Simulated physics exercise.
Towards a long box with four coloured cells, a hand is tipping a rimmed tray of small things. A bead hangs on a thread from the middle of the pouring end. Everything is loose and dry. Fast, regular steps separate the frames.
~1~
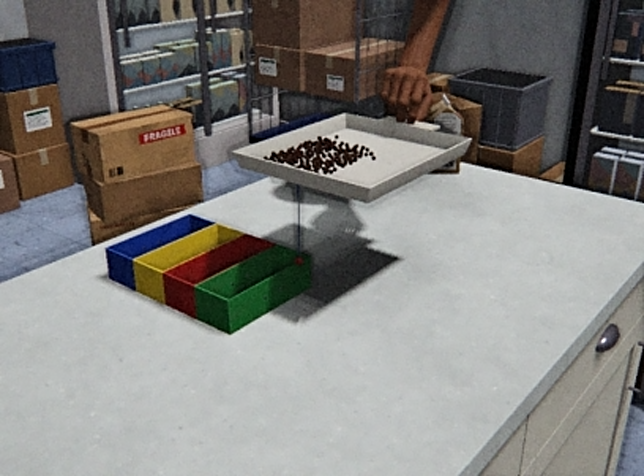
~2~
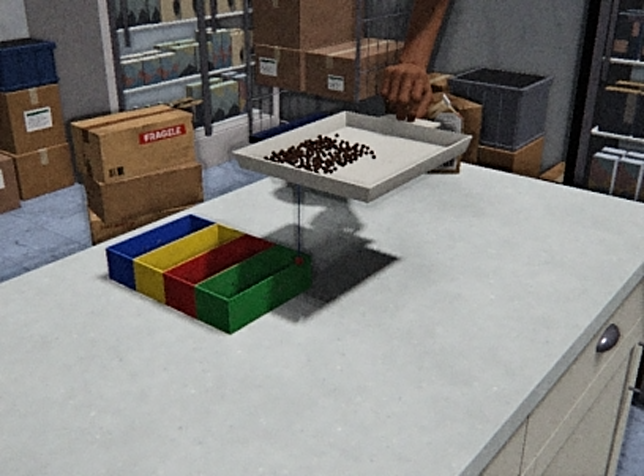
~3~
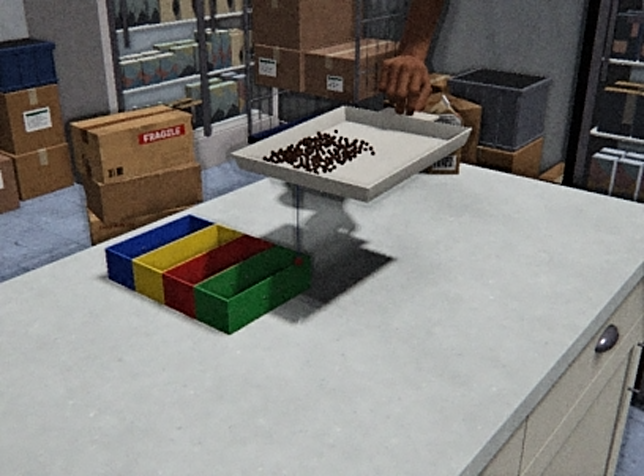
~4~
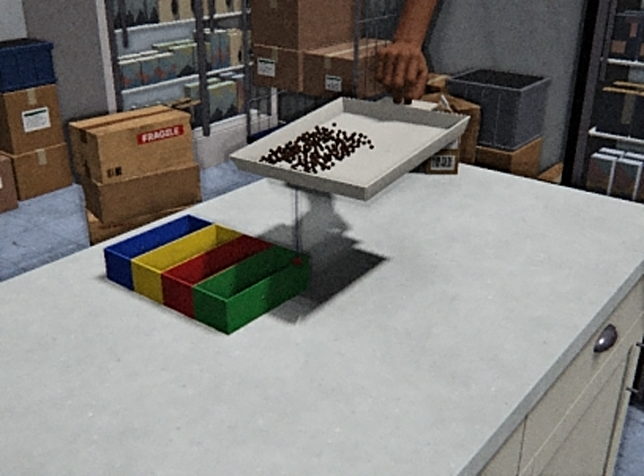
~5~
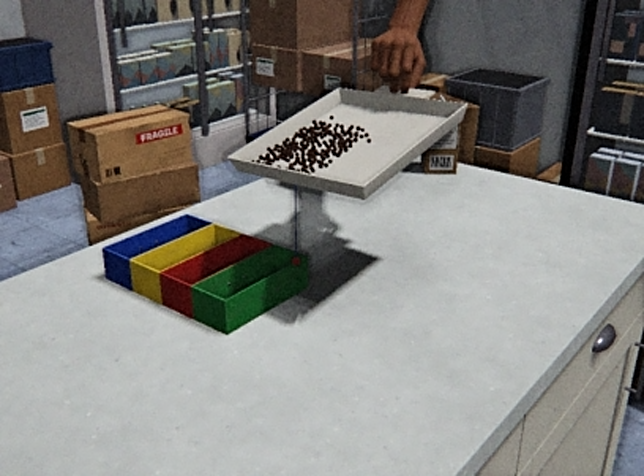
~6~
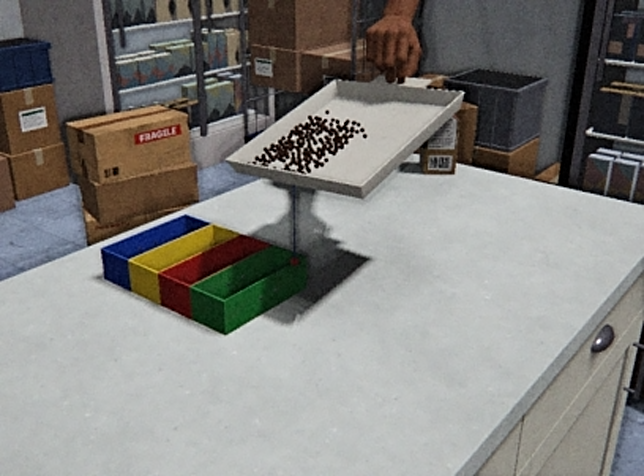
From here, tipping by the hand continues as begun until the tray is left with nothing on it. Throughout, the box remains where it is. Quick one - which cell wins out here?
The red one wins out.
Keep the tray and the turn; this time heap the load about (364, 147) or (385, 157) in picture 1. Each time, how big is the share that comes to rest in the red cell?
Shares in turn: 50 % and 30 %.
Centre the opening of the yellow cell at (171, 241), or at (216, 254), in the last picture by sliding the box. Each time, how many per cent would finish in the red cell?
10 and 50 %.
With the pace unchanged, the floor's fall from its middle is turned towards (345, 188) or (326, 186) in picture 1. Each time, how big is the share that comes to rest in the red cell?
Shares: 0 %, then 0 %.
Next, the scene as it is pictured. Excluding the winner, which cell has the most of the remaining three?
The green cell.
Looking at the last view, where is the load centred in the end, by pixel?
Somewhere around (220, 291) in the last picture.
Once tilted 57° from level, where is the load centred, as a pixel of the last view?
The centre of the load shows up near (269, 161) in the last view.
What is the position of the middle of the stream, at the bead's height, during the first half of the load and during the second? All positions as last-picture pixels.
At (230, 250) for the first part, then at (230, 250) for the others.
Just after the last frame, tray tipped steeply; almost all on the tray; just a few falling or outside the box.
A moment on, tray tipped right over; roughly a third on the tray; roughly a quarter in the red cell; about a tenth in the green cell; just a few in the yellow cell; roughly a quarter falling or outside the box.
Further on, tray tipped past a quarter turn; roughly two thirds in the red cell; roughly a third in the green cell; just a few in the yellow cell.
When it is over, tray tipped past a quarter turn; roughly two thirds in the red cell; roughly a third in the green cell; just a few in the yellow cell; not one in the blue cell.
